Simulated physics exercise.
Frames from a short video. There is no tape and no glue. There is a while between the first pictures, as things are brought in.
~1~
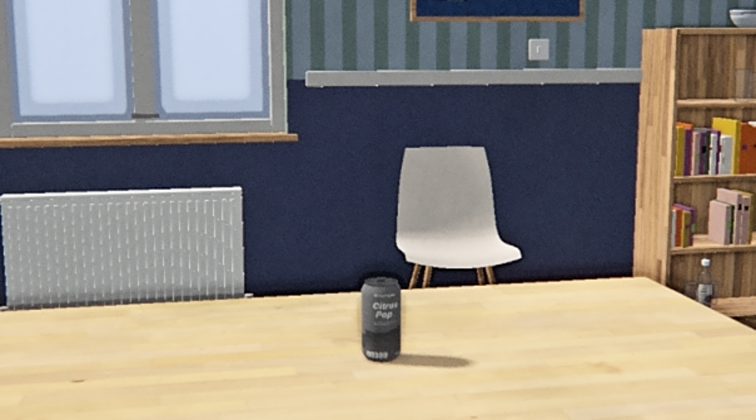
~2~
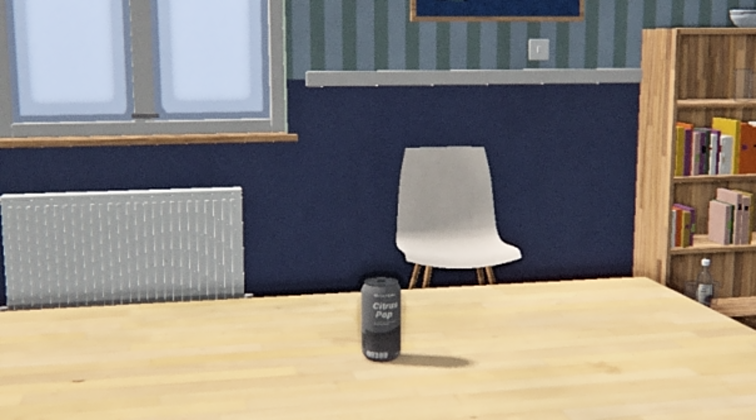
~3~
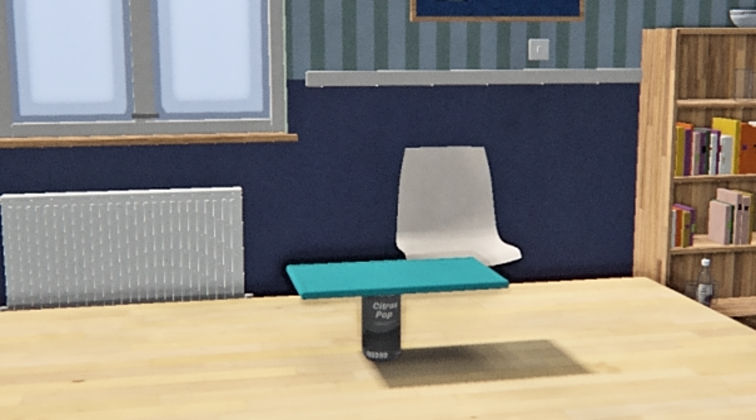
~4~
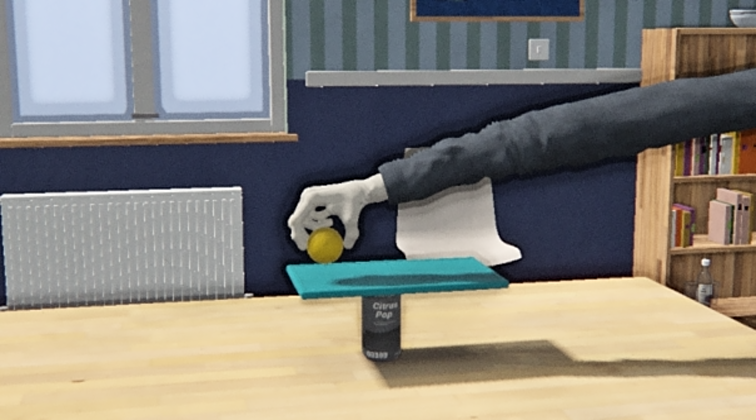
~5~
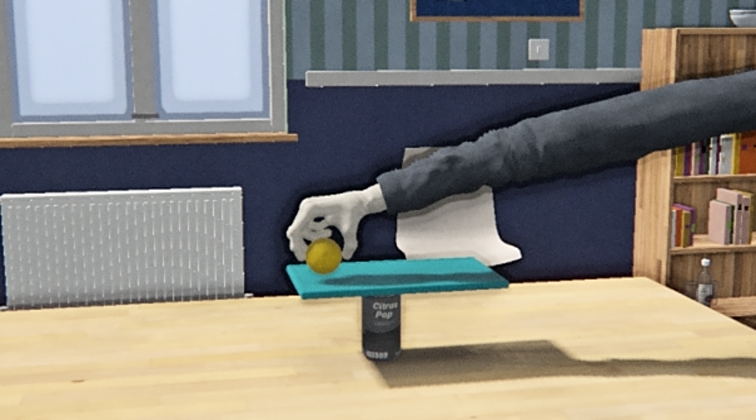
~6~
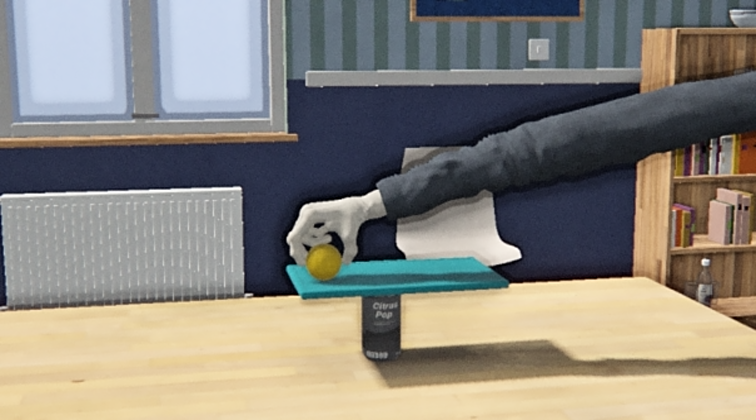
Room with wooden table, a turquoise lid appearing on a dark can and a gloved-looking white hand lowering a yellow lemon onto its left side.
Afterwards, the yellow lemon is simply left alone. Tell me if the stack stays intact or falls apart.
The stack stays intact.
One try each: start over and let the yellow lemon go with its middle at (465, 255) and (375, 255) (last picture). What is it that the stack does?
Topples, then stands firm.
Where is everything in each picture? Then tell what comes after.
In the first picture, the last thing is not in view yet.
In the second picture, the last thing is not in view yet.
In the third picture, the last thing is not in view yet; turquoise lid (394, 277).
In the fourth picture, still above its spot; yellow lemon (325, 245); turquoise lid (394, 277).
In the fifth picture, still above its spot; yellow lemon (324, 256); turquoise lid (394, 277).
In the sixth picture, in place under the hand; yellow lemon (324, 262); turquoise lid (394, 277).
Then, 0.20 s past the last view, nothing moves.
Then, 0.40 s past the last view, yellow lemon resting near (324, 263).
Finally, all 3 still in place. Final places as the last picture's camera would see them, yellow lemon near (324, 263). The stack stays up.
